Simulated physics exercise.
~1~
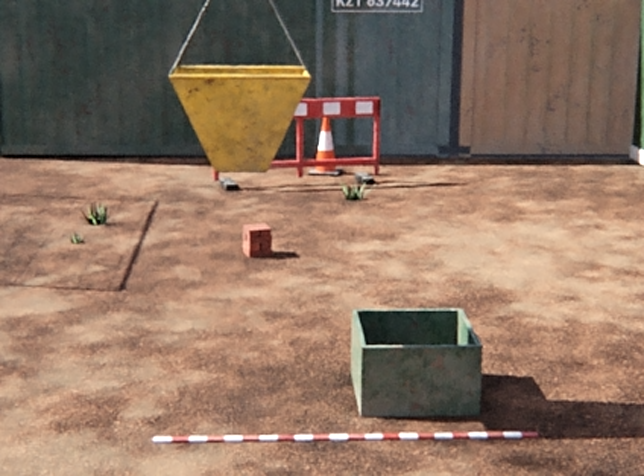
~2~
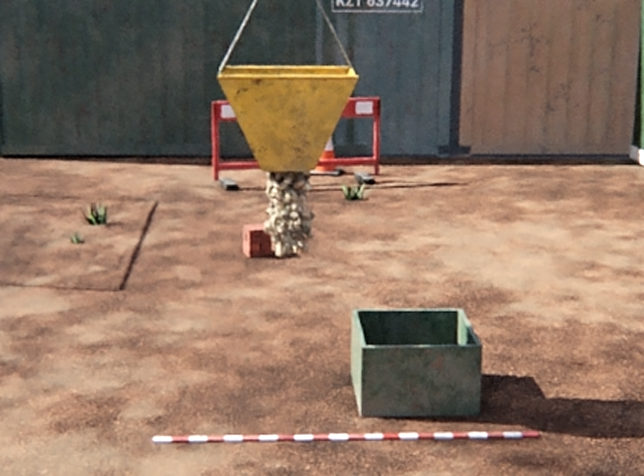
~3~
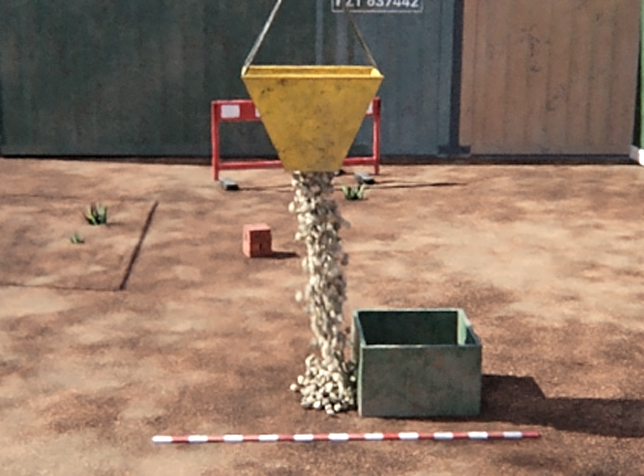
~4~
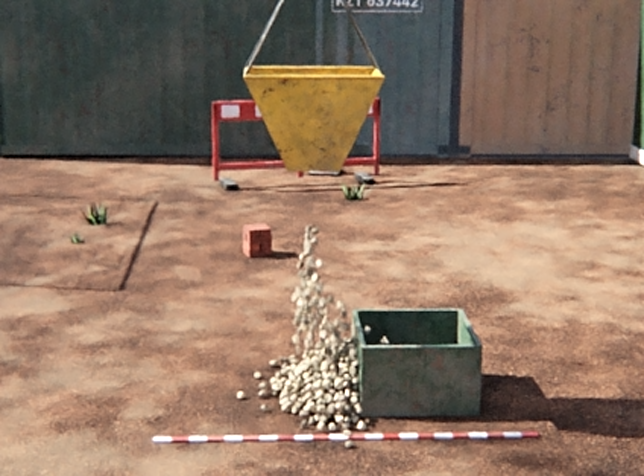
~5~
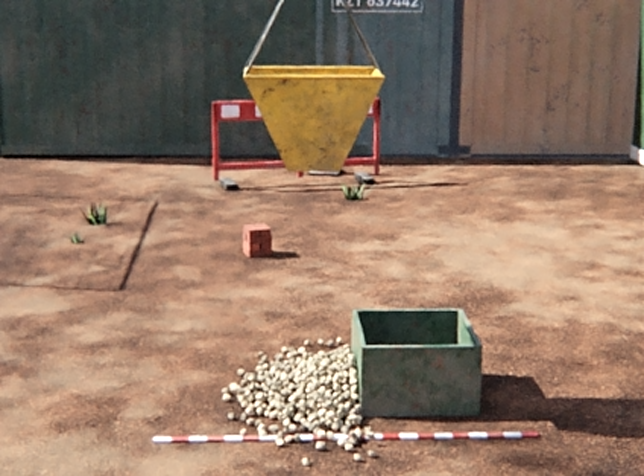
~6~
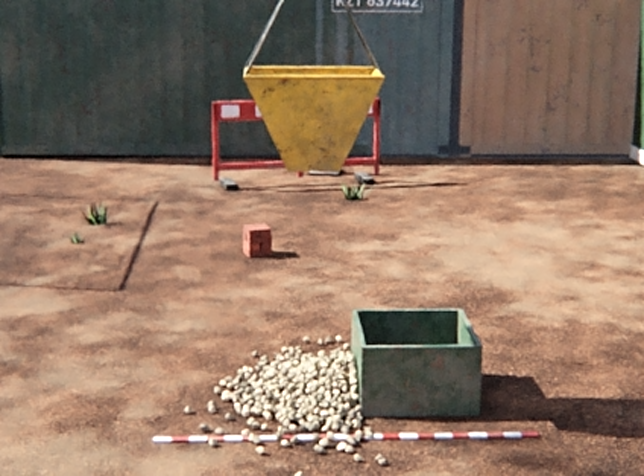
A yellow skip hangs from cables over a yard of bare reddish-brown earth, seen from slightly above, with dark metal walls and a red and white barrier behind. An open green bin stands at the lower right, a small red block sits further back, and a red and white striped pole lies in front. The skip swings rightwards and pale stones begin pouring from its base. It stops short of the bin, and the stream lands against the bin's left side. The skip empties, and the stones spread into a low heap, a few straying past the pole, while almost none enter the bin.
